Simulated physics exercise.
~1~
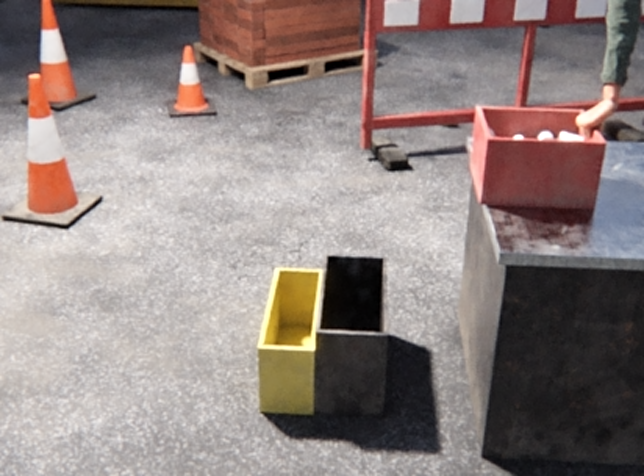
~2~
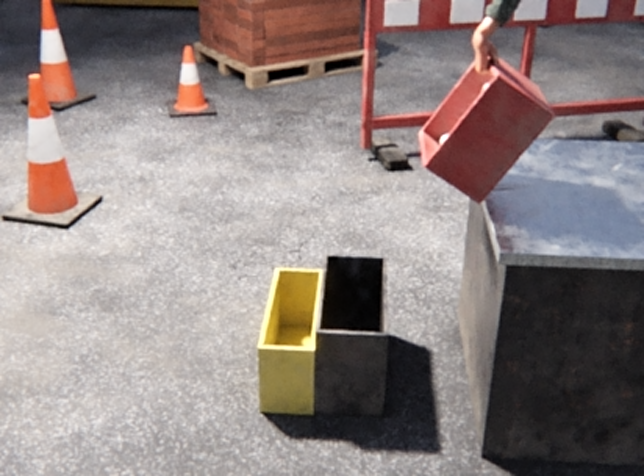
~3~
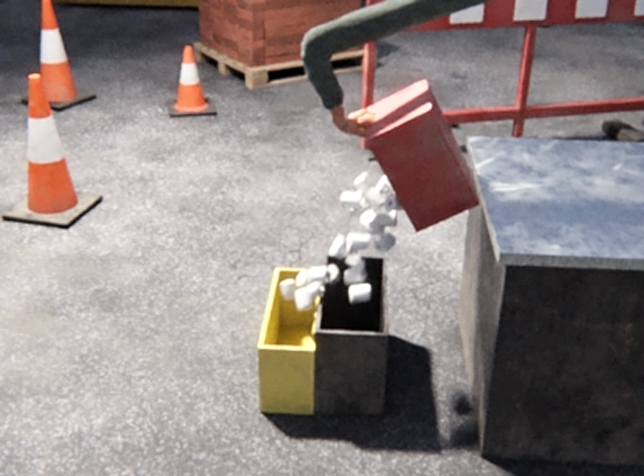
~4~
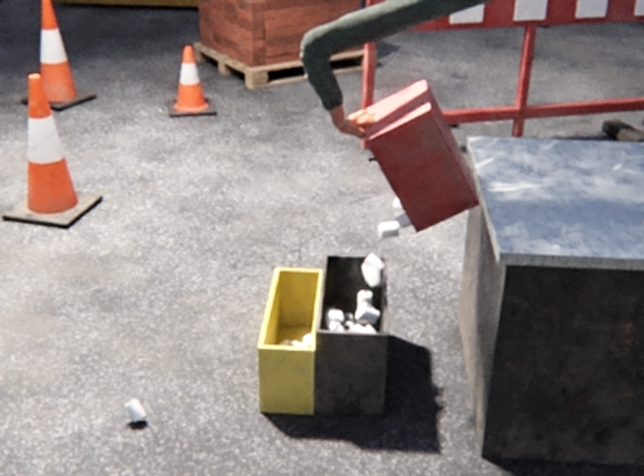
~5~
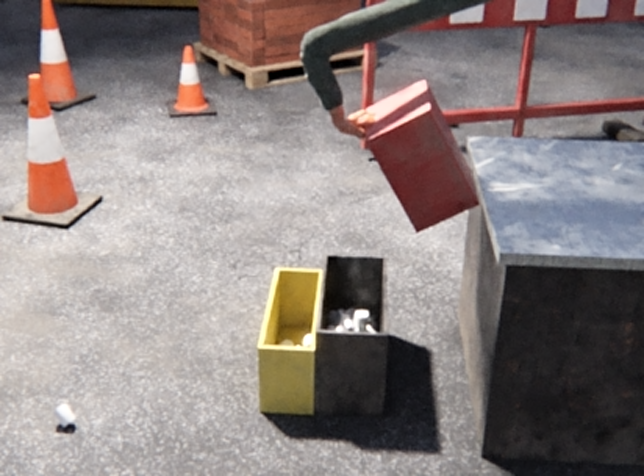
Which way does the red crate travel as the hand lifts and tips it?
The red crate moves to the left, off the top of the bench and toward the two open boxes.
